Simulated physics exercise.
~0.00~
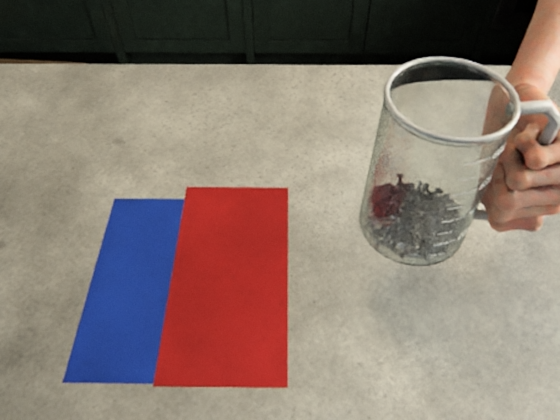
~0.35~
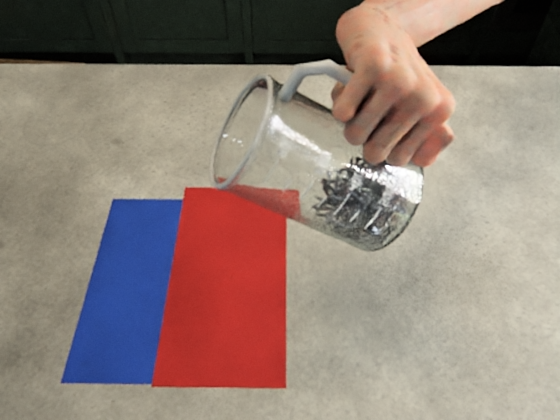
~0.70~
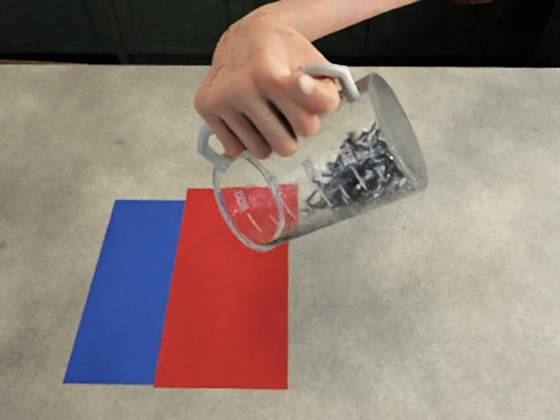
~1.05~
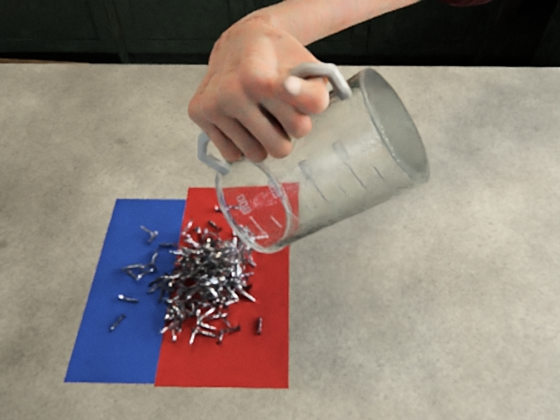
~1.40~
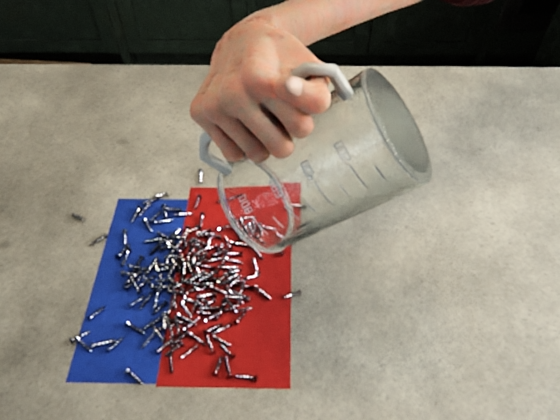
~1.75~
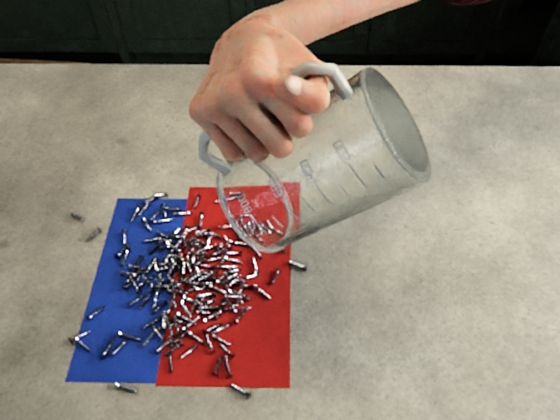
The clip shows a hand moving a clear jug of steel screws left over overlapping-looking blue and red paper mats and tipping it until the screws pour out. They scatter across both mats, mostly the red, with a few on the bare table, leaving the jug empty.
